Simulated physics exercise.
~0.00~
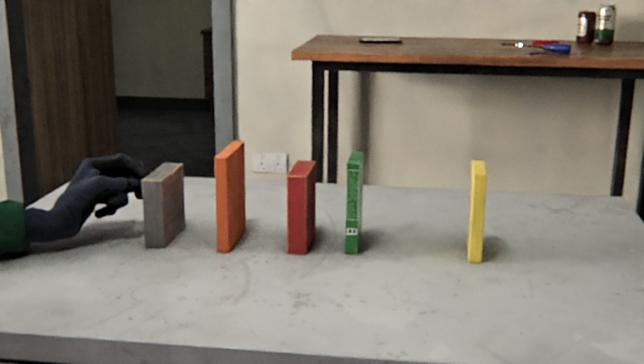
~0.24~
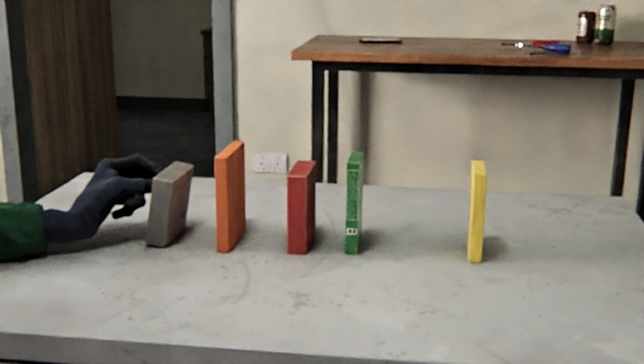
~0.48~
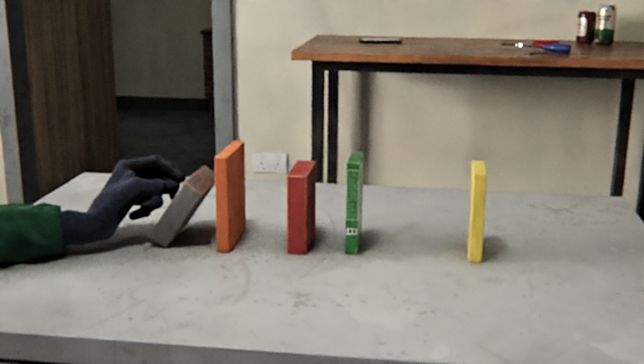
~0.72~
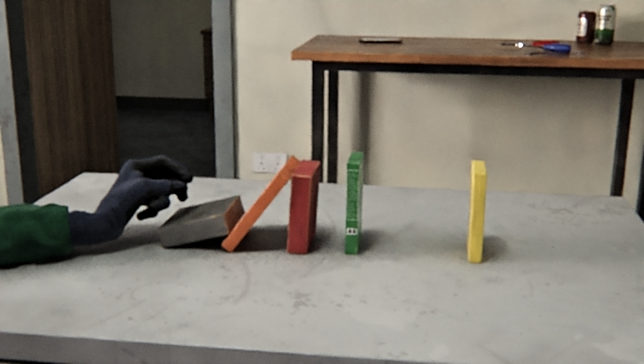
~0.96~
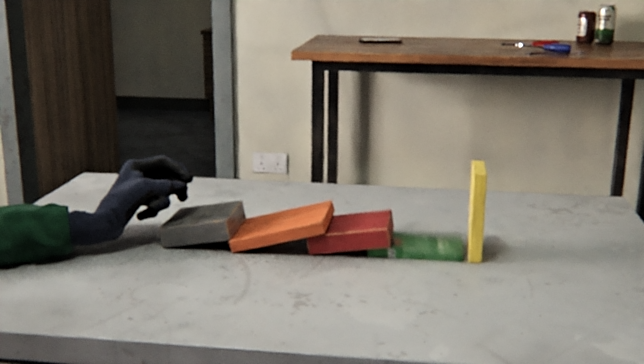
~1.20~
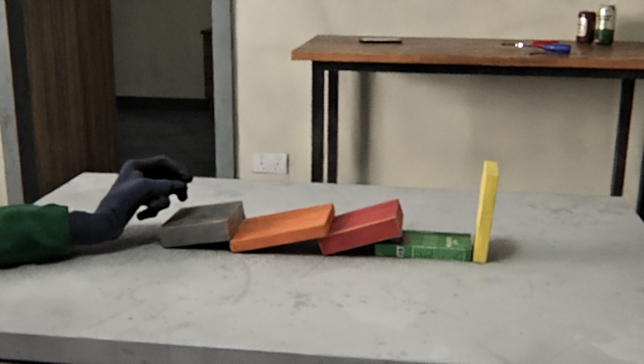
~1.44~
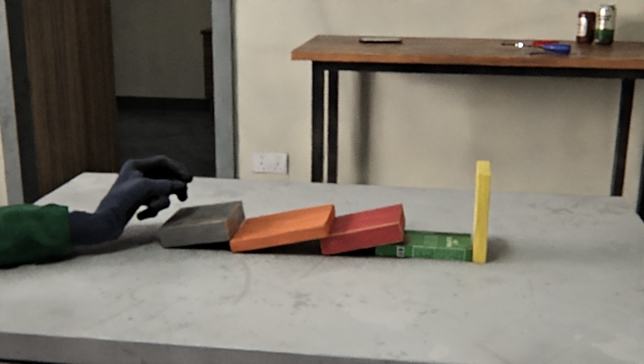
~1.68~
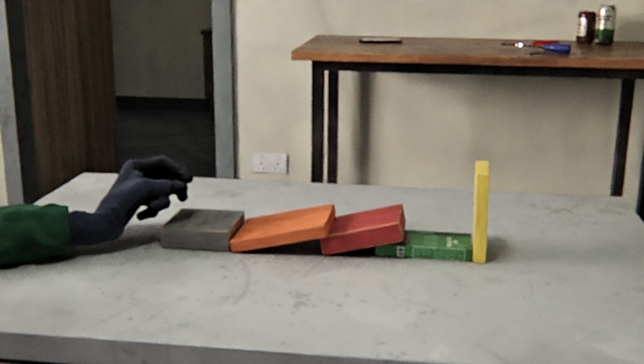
A gloved hand tips the grey board, toppling orange, red and green, while yellow stays upright.
